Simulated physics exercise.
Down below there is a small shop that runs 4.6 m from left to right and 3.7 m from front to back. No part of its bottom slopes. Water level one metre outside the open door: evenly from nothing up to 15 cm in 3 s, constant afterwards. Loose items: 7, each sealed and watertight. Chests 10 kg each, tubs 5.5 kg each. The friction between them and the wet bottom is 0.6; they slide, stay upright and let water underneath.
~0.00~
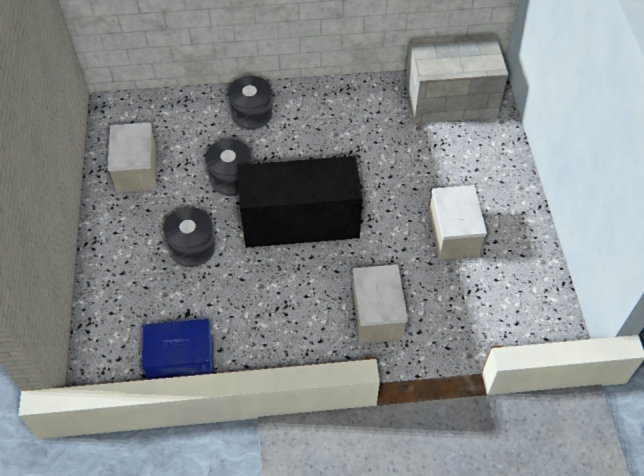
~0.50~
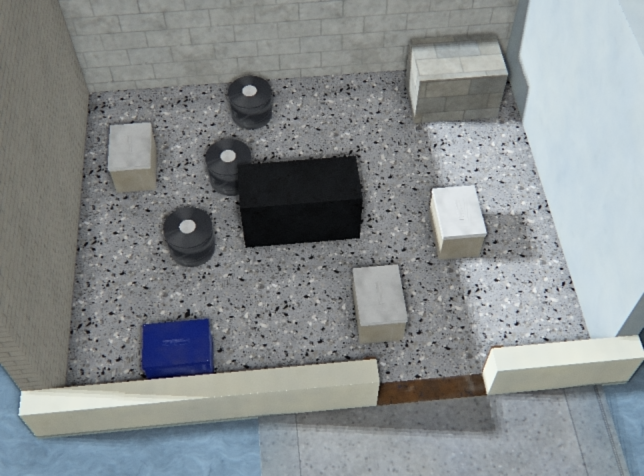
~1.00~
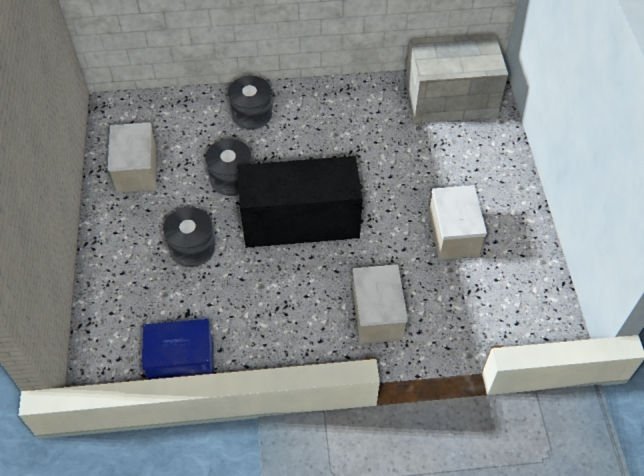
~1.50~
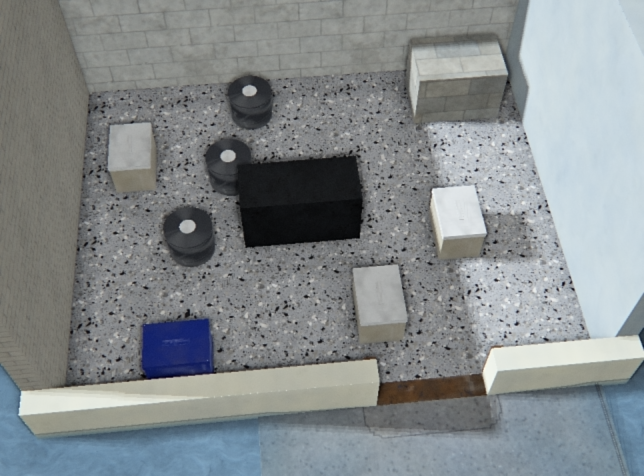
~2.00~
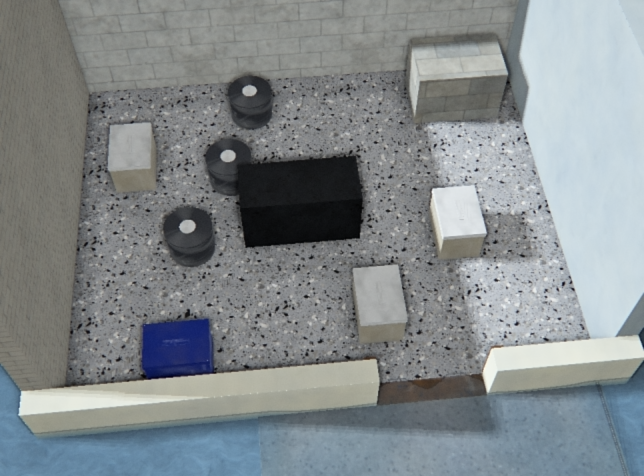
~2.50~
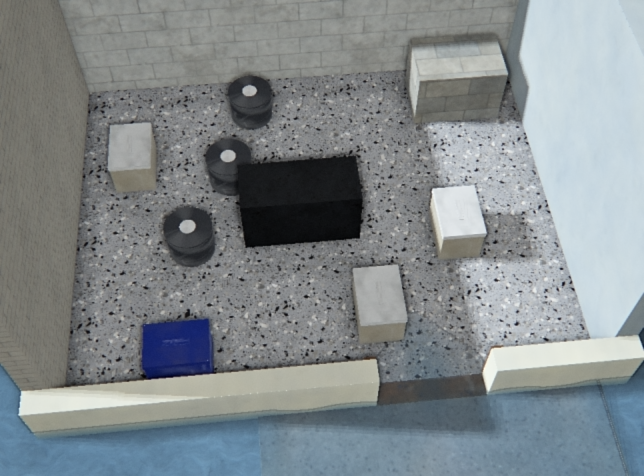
At the start, a small walled room with a speckled floor holds a blue chest, pale blocks, a black box and three round tubs, all still. Outside, water spreads over the paving toward the open doorway, then a thin sheet slips just inside while every item stays put.
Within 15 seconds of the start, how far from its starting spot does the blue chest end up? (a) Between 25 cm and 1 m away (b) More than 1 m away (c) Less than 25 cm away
Less than 25 cm away.
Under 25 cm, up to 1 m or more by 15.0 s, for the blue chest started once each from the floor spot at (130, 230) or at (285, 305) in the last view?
Respectively, it shifts somewhat and sits tight.
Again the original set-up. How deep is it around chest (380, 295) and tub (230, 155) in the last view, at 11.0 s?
Some 3 cm at the first, some 3 cm at the second.
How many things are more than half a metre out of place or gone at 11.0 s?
I make it 2.
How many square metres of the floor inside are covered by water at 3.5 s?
Near 2.0 m2 in all.
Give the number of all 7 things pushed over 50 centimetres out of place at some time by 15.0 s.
4.
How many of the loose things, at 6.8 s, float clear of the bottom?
Count: 0.
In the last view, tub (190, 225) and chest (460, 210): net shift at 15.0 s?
First 50 cm, then 80 cm.
After 3.5 s the blue chest is near (176, 343), 0.0 m from its start, aground; 0 afloat.
After 6.8 s the blue chest is near (176, 343), 0.0 m from its start, aground; 0 afloat.
After 11.0 s the blue chest is near (176, 343), 0.0 m from its start, aground; 1 afloat.
After 15.0 s the blue chest is near (180, 351), 0.1 m from its start, afloat; 7 afloat.
